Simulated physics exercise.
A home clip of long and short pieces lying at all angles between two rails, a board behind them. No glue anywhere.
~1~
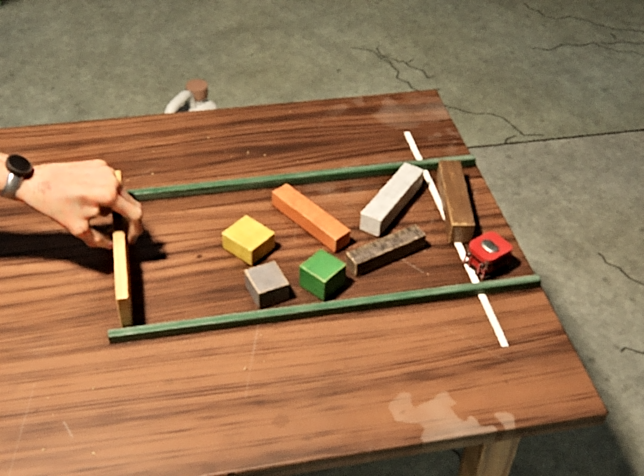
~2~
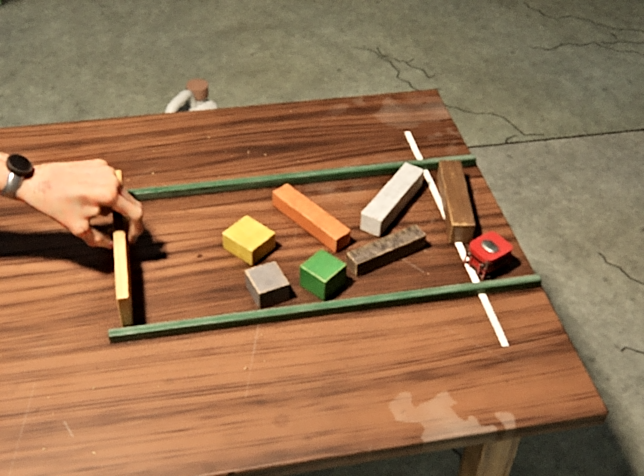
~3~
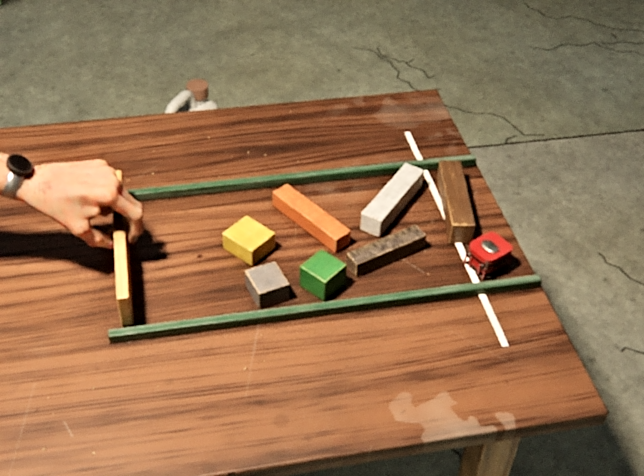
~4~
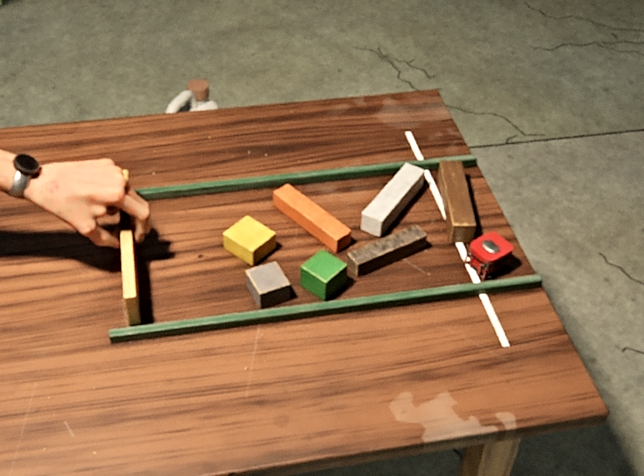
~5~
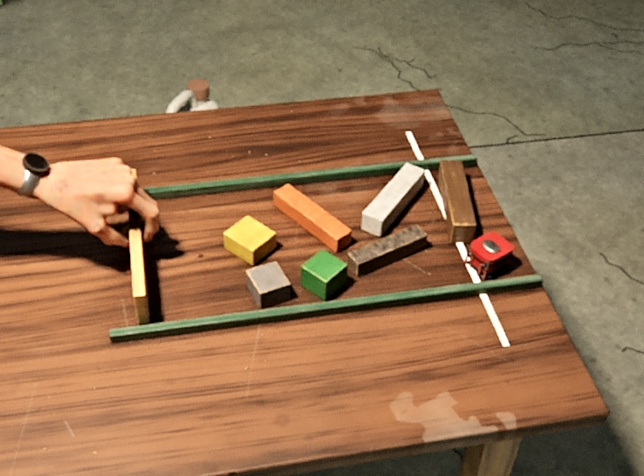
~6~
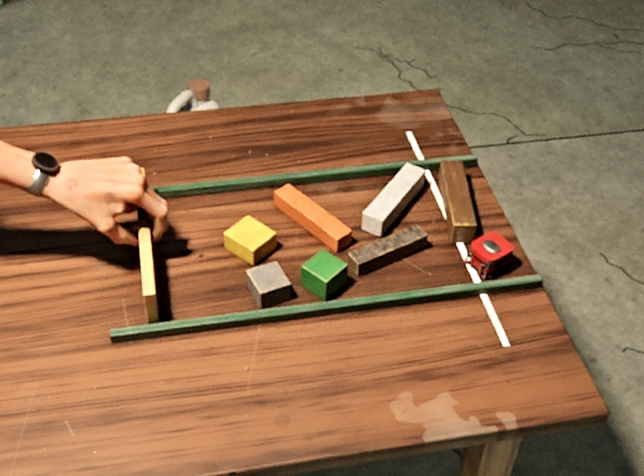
A hand wearing a watch held a wooden board still between two green rails, then slid it a short way right toward the scattered blocks and bars, which stayed where they were.
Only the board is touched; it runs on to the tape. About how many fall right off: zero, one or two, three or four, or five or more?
As it turns out, the number that fall off is three or four.
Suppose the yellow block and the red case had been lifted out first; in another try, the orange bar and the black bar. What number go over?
It would be 1 and 1.
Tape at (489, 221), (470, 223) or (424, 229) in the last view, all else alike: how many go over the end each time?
In that order 6, 5 and 1.
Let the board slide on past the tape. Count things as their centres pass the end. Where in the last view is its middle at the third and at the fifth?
Its middle is around (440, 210) and later (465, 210).
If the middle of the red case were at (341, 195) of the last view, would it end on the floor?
It stays on.
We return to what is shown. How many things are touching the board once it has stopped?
3 of them.
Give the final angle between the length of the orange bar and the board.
Some 30 degrees.
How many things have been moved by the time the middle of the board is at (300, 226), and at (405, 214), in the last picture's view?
5 and 8.
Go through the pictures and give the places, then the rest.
In the first picture, red case (488, 255); brown bar (455, 200); white bar (393, 199); board (121, 246); tape (450, 225).
In the second picture, brown bar (455, 200); yellow block (249, 240).
In the third picture, white bar (393, 199); black bar (386, 251).
In the fourth picture, red case (489, 256); grey block (268, 285).
In the fifth picture, brown bar (456, 200); orange bar (312, 217).
In the sixth picture, red case (490, 256); brown bar (457, 200); white bar (394, 199); board (146, 243); tape (451, 225).
Soon after, none off yet; red case at rest near (490, 256); brown bar at rest near (457, 200); white bar at rest near (394, 199).
After that, none off yet; red case at rest near (490, 256); brown bar at rest near (458, 200); white bar displaced a little near (409, 193).
And then, none off yet; red case displaced about its own width near (520, 257); brown bar displaced a little near (505, 193); white bar displaced about its own width near (458, 189).
In the end, the number that fall off is three or four; gone, black bar, brown bar and red case.
